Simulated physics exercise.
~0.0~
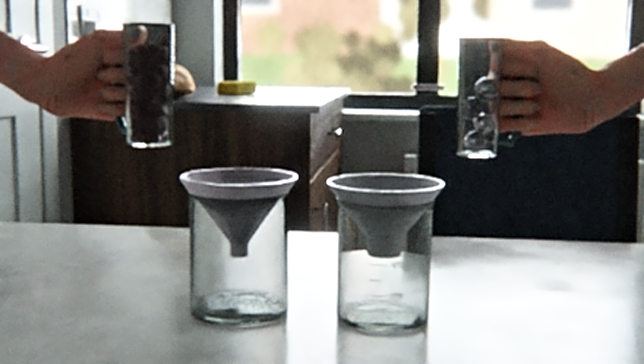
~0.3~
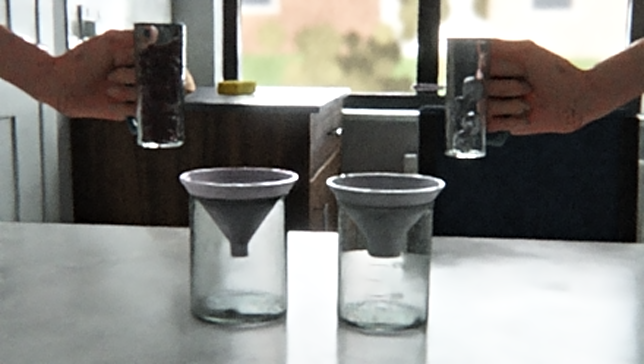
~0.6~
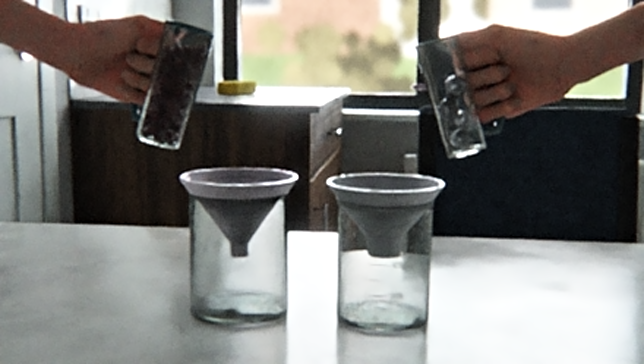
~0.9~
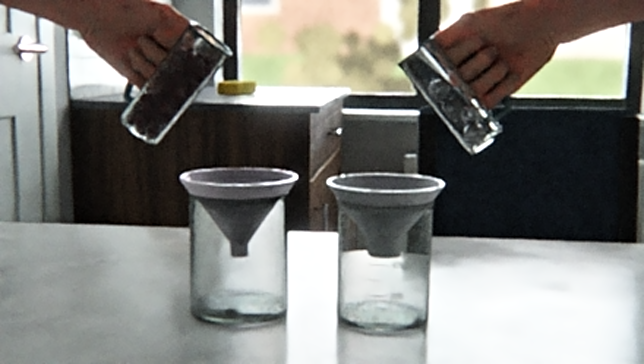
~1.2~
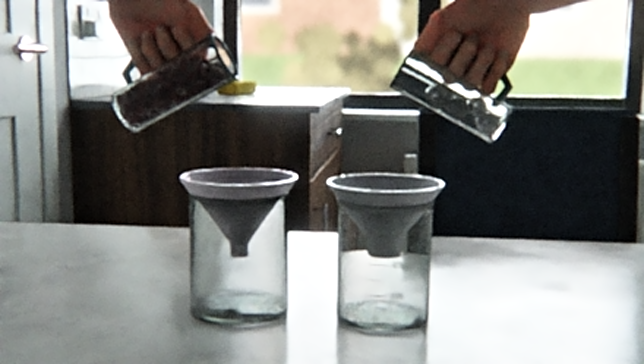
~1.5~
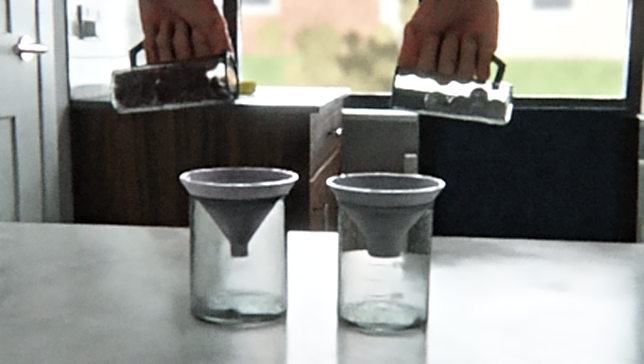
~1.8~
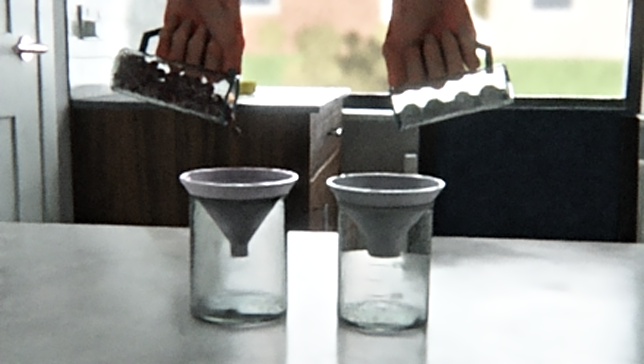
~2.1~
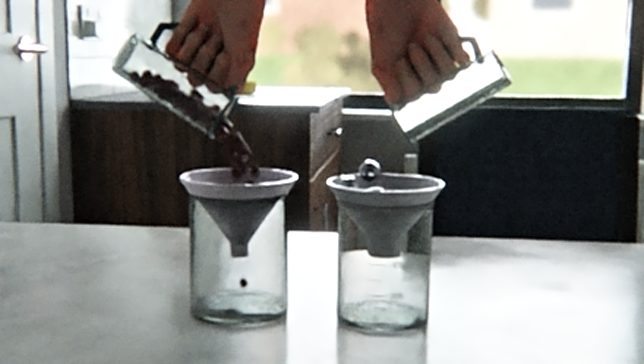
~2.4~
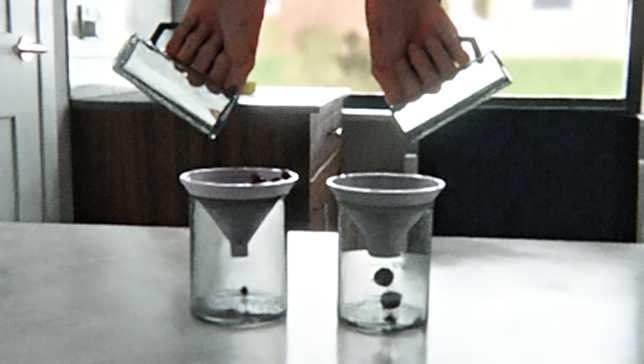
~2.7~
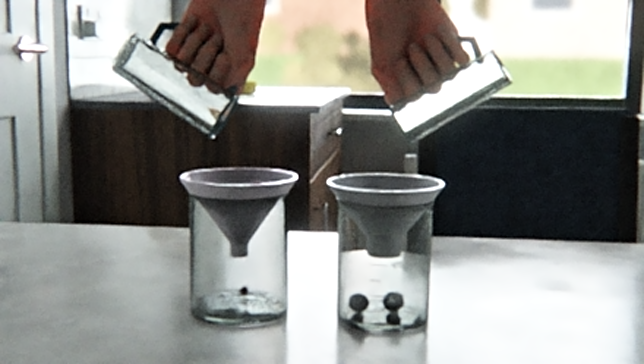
On a table in a room with a window, two hands tip clear cups over funnels set in glass jars, the left pouring small dark pieces and the right larger round balls; nearly all the pieces stay in the left funnel, while about half the balls drop into the right jar.
